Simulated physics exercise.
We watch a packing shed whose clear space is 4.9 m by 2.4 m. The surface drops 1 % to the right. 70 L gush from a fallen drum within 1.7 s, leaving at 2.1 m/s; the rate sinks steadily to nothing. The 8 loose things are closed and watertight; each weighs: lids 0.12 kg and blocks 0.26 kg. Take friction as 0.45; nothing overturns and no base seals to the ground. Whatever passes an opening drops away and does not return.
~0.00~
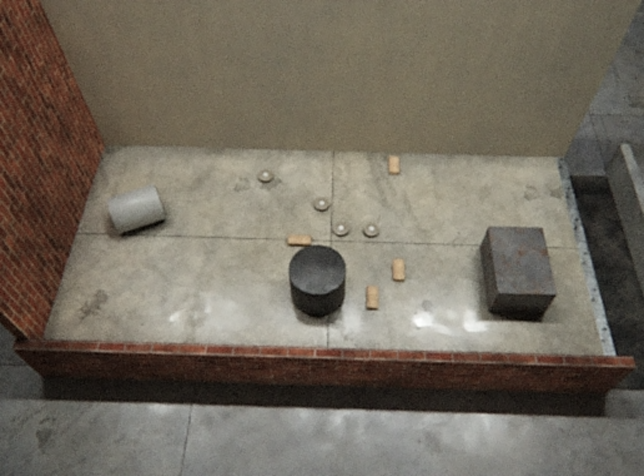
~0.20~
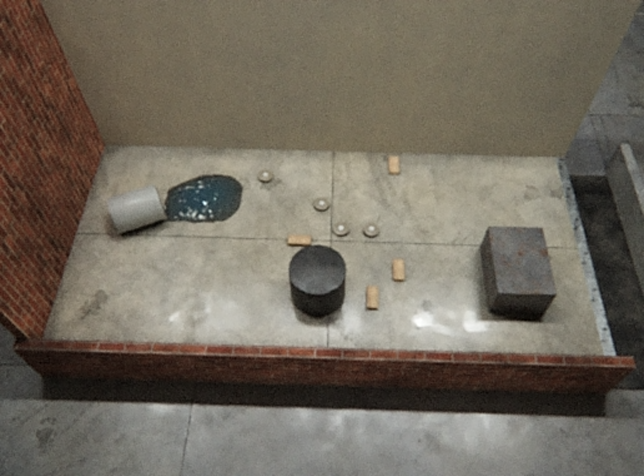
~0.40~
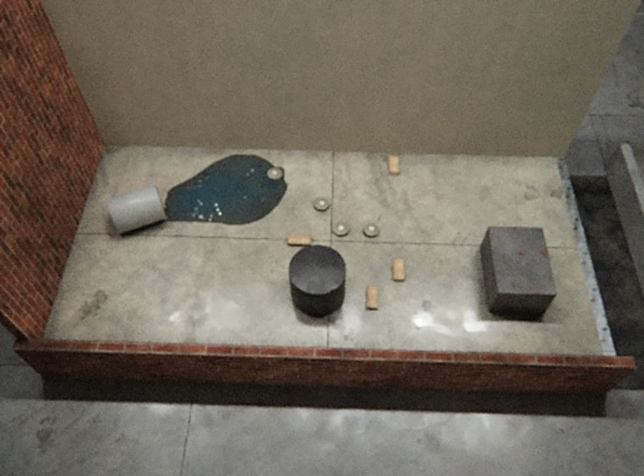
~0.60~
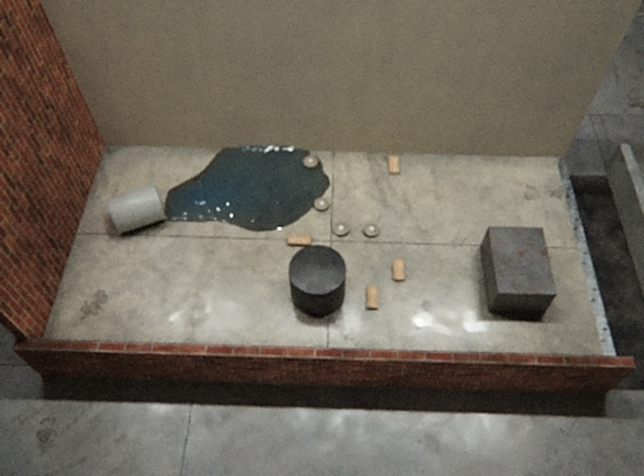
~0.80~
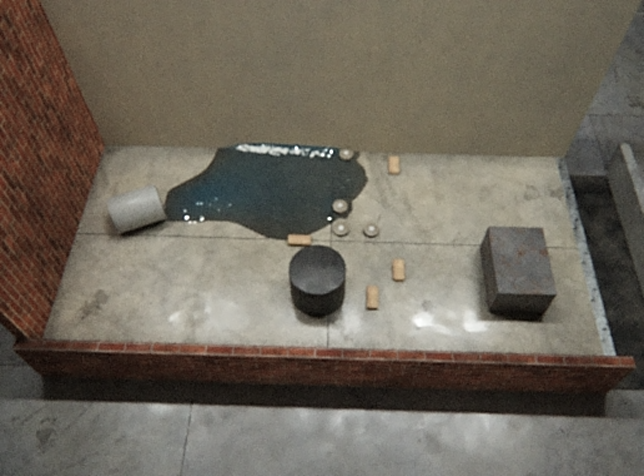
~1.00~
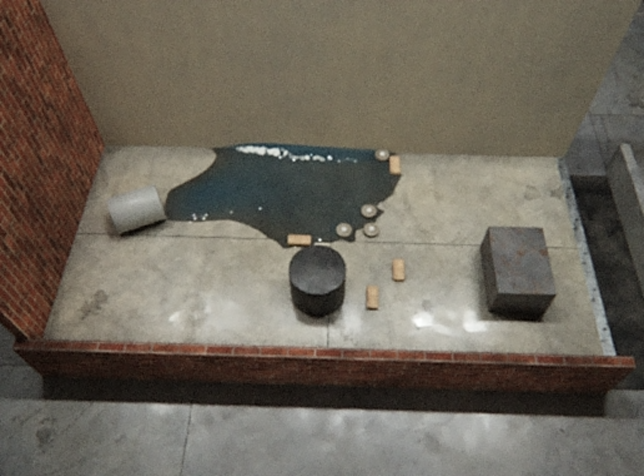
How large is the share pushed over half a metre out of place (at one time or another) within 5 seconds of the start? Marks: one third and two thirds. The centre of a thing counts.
Share: One to two thirds.
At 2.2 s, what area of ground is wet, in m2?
Roughly 3.5 m2.
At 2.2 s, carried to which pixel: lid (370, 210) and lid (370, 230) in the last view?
Around (510, 231) and (442, 269).
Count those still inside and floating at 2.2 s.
I count 1.
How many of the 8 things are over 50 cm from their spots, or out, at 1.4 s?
I count 3.
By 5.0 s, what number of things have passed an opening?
3 of them.
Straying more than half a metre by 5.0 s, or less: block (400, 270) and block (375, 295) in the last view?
In that order: Less, less.
After 1.4 s 3 of 8 are over 50 cm from their spots; 1 afloat.
After 2.2 s 5 of 8 are over 50 cm from their spots; 1 afloat.
After 3.5 s 5 of 8 are over 50 cm from their spots; 0 afloat.
After 5.0 s 5 of 8 are over 50 cm from their spots, and 5 have been at some point; 0 afloat.
